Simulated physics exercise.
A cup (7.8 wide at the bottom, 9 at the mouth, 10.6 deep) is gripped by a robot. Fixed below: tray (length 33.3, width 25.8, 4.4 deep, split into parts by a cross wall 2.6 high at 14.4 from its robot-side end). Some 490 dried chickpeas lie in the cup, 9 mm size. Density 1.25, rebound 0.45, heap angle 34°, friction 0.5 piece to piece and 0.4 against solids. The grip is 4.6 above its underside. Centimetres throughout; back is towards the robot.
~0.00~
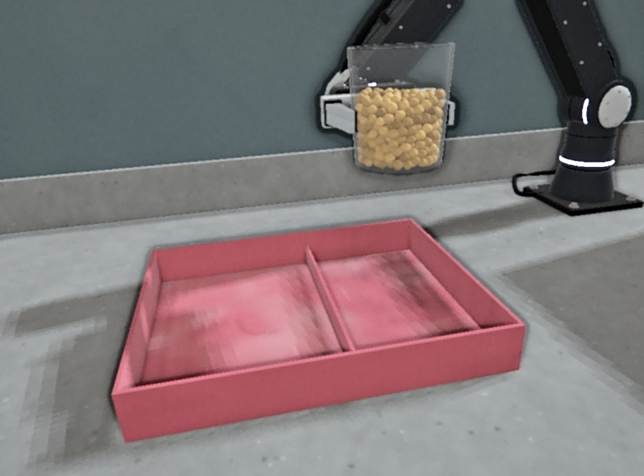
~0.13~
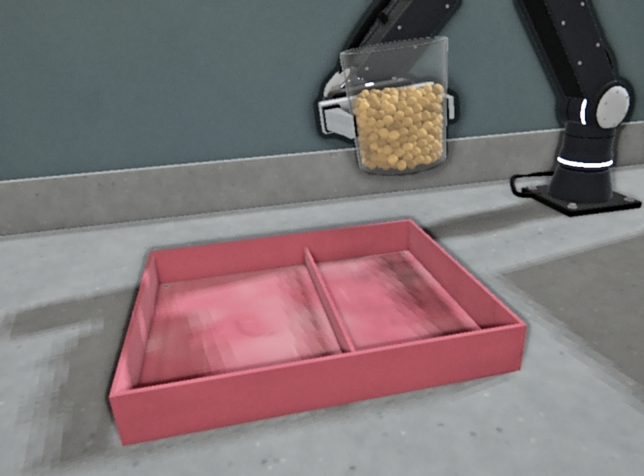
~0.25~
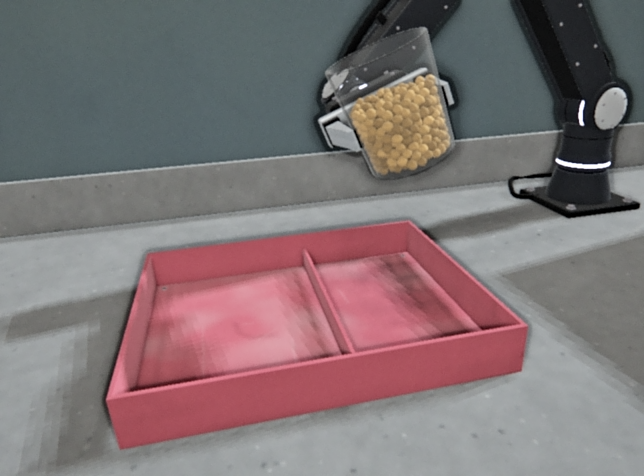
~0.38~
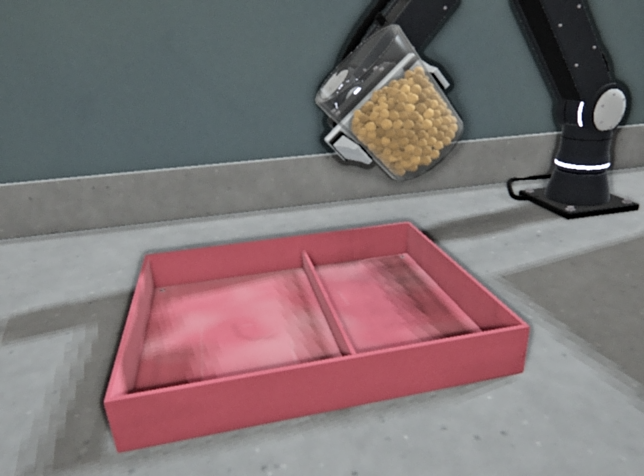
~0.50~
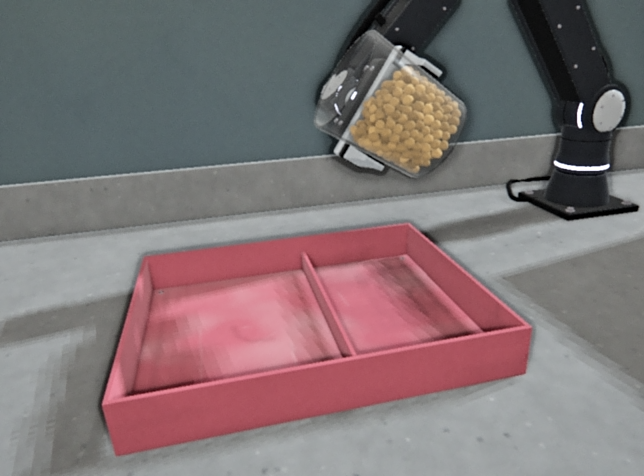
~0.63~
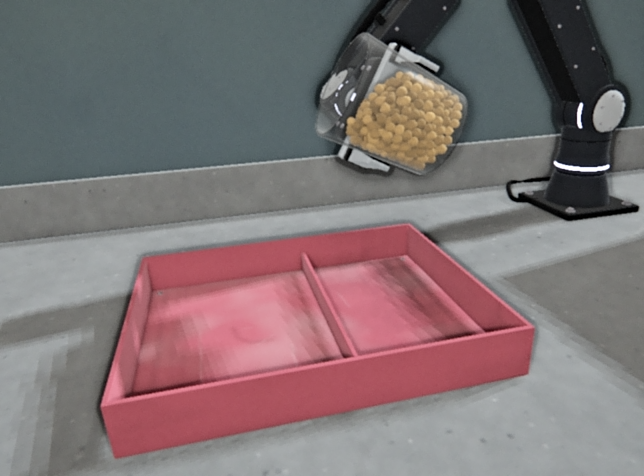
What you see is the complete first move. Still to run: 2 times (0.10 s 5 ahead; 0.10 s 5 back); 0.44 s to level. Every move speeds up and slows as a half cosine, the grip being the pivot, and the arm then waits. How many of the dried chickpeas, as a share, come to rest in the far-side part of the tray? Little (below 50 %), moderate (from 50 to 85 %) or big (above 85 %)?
Share in the far-side part of the tray: Little (below 50 %).
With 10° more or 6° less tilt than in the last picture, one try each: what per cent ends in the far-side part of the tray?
Some 55 and 20 per cent.
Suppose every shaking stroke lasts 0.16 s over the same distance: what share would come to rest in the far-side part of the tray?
Then about 10 per cent.
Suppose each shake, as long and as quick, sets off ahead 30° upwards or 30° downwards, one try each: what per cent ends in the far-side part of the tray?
About 55 and 15 per cent.
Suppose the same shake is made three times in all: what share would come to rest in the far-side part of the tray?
Then about 35 per cent.
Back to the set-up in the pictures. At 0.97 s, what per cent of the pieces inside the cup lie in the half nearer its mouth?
About 55 per cent.
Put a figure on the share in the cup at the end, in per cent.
About 60 per cent.
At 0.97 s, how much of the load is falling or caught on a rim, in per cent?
About 8 per cent.
After 0.97 s, tilted 62° forward, highest piece 23 above the table; 380 in the cup, 69 in the far-side part, 2 in the robot-side part, 41 in flight or on a rim.
After 1.30 s, tilted 20° forward, highest piece 25 above the table; 304 in the cup, 168 in the far-side part, 10 in the robot-side part, 10 on the table or floor.
After 1.67 s, level, highest piece 24 above the table; 304 in the cup, 168 in the far-side part, 10 in the robot-side part, 10 on the table or floor.
After 2.72 s, level, highest piece 24 above the table; 304 in the cup, 168 in the far-side part, 10 in the robot-side part, 10 on the table or floor.
In the end, 304 in the cup, 168 in the far-side part, 10 in the robot-side part, 10 on the table or floor. That is 34 % in the far-side part of the tray.
